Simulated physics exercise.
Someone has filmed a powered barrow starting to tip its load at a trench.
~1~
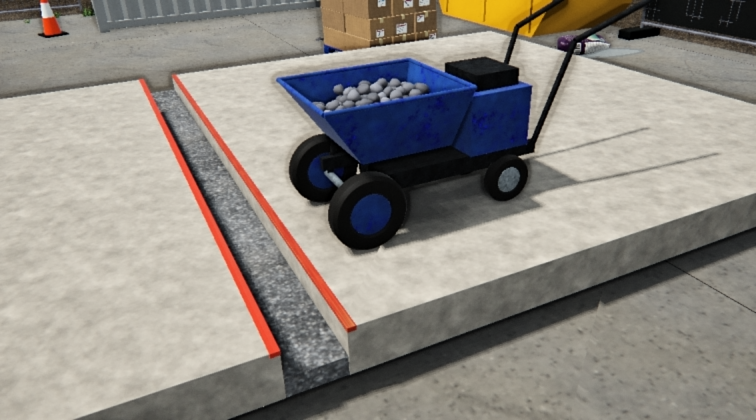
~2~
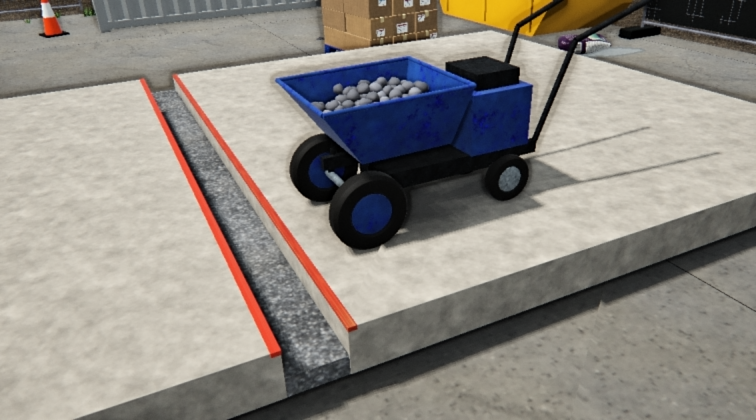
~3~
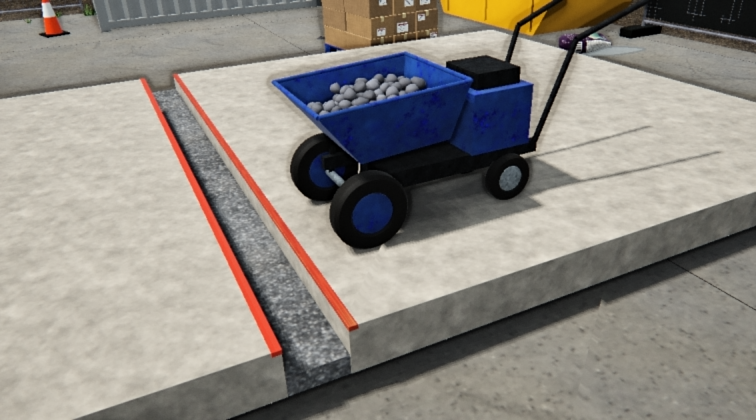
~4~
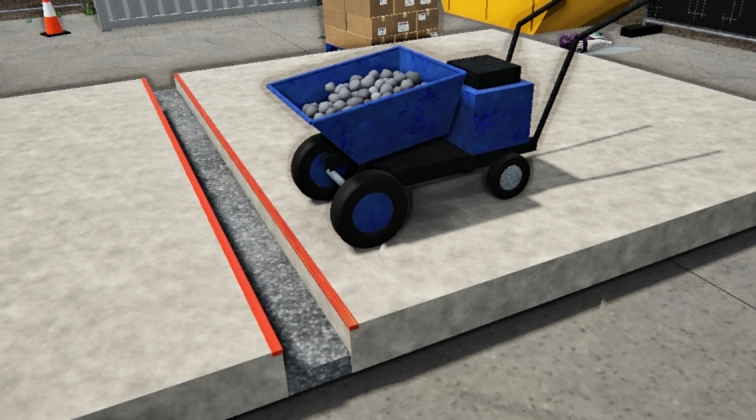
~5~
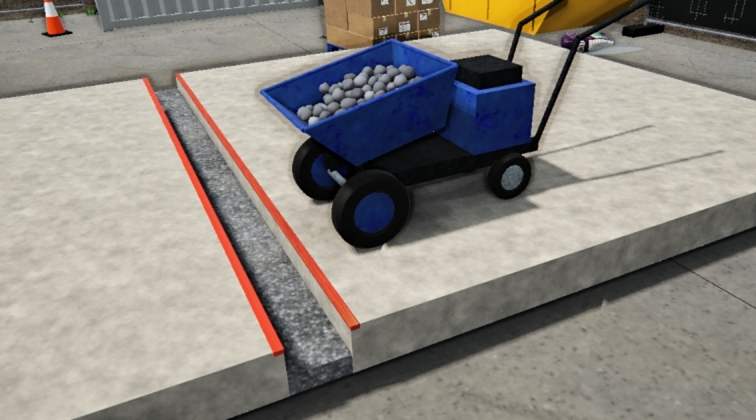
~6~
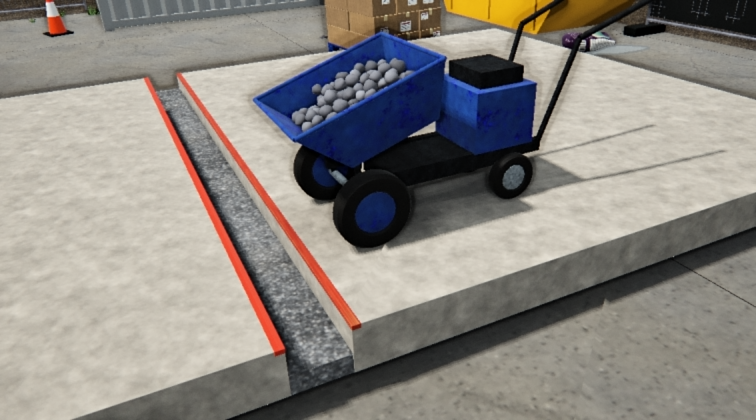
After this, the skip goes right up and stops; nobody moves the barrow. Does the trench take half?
The trench ends with under half of it.
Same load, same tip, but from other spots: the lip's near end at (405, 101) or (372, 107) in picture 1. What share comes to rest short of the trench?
The first gives 20 %, the second 0 %.
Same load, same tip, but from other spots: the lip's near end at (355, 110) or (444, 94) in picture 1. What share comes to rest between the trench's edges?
The first gives 80 %, the second 30 %.
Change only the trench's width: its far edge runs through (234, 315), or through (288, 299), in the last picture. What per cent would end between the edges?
Roughly 70 per cent, and 0 per cent.
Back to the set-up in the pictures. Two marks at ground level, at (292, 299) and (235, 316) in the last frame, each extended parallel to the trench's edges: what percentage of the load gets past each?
Near 80 % and 50 %.
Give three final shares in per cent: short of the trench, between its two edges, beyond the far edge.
In per cent, short 0, between 25 and beyond 60.
Soon after the last picture, skip tipped steeply; all in the skip.
A little later, skip tipped right over; about two thirds in the skip; a stray few in or heaped over the trench; about a third beyond it.
Later still, skip tipped right over; about a quarter in the skip; about a quarter in or heaped over the trench; about two thirds beyond it.
By the end, skip tipped right over; a small part in the skip; about a quarter in or heaped over the trench; about two thirds beyond it.
